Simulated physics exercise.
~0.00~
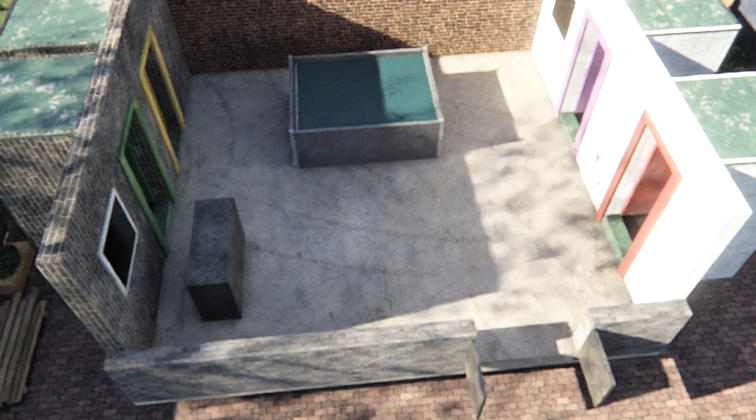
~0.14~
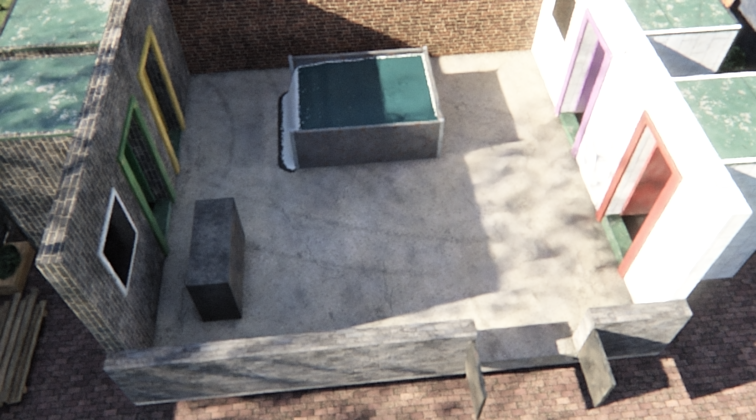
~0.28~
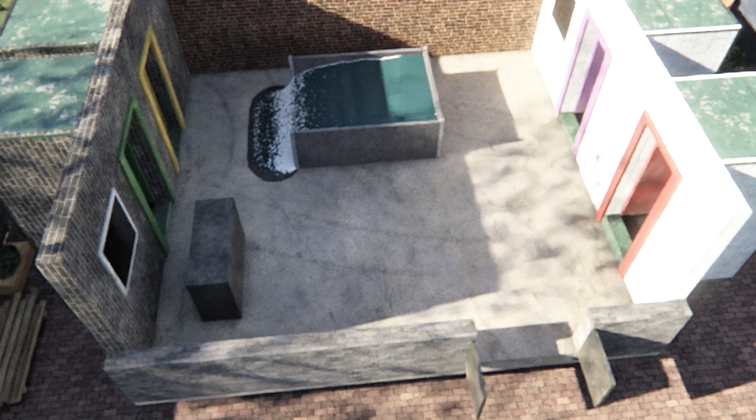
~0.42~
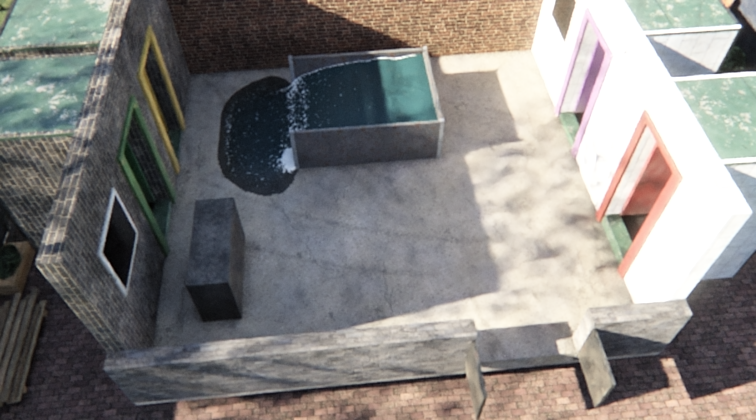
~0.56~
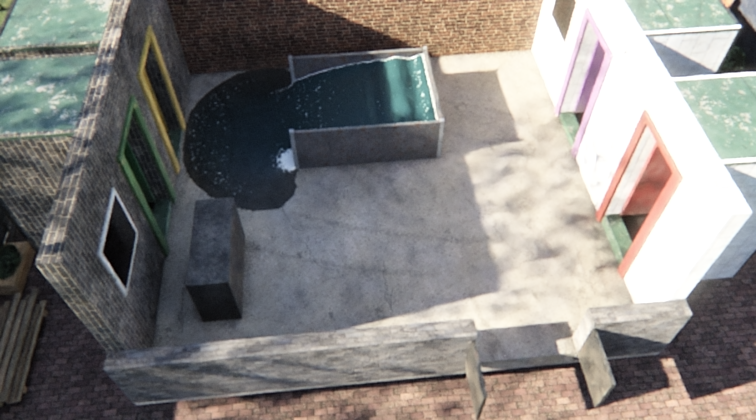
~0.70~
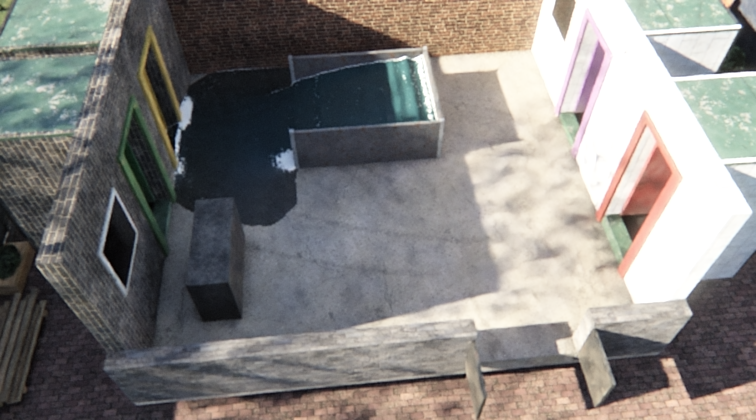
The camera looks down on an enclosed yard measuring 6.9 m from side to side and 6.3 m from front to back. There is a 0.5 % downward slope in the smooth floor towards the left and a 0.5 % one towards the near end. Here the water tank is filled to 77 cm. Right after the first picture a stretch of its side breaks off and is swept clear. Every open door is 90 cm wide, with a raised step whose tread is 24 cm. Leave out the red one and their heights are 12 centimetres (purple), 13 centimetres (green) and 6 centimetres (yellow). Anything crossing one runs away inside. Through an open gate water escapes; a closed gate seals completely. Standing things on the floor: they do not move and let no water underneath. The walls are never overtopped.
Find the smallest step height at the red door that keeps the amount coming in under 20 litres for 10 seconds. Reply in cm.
The smallest height is roughly 8 cm.
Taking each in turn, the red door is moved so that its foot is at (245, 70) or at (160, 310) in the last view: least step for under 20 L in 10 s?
You'd want roughly 23 cm there first, then roughly 13.0 cm.
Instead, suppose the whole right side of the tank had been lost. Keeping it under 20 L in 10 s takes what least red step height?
Some 8.0 centimetres.
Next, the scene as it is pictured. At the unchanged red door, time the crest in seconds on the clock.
About 7.5 seconds.
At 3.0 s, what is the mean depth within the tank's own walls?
Mean depth: Approx. 18 cm.
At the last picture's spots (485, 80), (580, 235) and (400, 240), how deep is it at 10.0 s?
Around 4 cm, 10 cm and 3 cm.
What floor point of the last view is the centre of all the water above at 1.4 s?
About (306, 128).
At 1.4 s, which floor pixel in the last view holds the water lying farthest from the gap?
Around (161, 296).
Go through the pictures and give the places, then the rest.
Still water, 77 cm deep, in the water tank at (363, 91); the red door at (632, 205) is dry, in the first frame.
Water pours out at (296, 116) and has run 0.3 m, to (283, 163); about 7 cm deep outside, 77 cm at the back, in the second frame.
Water pours out at (297, 119) and has run 0.8 m, to (252, 158); about 13 cm deep outside, 77 cm at the back, in the third frame.
Water pours out at (297, 120) and has run 1.3 m, to (224, 160); about 11 cm deep outside, 77 cm at the back, in the fourth frame.
The front is at (188, 146), 2.0 m from the gap at (297, 121); 5.2 m2 of floor is wet, 72 cm left at the back, in the fifth frame.
The gap is at (297, 121), the front 2.3 m out at (164, 162); the back of the water tank holds 64 cm; the red door at (632, 205), 5.7 m from the gap, is still 5.2 m from the nearest water, in the sixth frame.
After 1.4 s water covers 20 % of the floor, deepest (52 cm) near (190, 80); it has not reached the red door.
After 3.0 s water covers 30 % of the floor, deepest (36 cm) near (163, 376); it has not reached the red door.
After 10.0 s water covers 95 % of the floor, deepest (12 cm) near (505, 296); 10 cm at the red door, 0 litres in over its 20 cm step.
At the red door as built, the water arrived by 6.4 s and peaked near 13 cm at 7.4 s.
Run again over the same 10 s with other heights there, 35 litres in over 6.5 cm, 12 litres over 9 cm. The limit of 20 litres is kept from about 8 cm up.
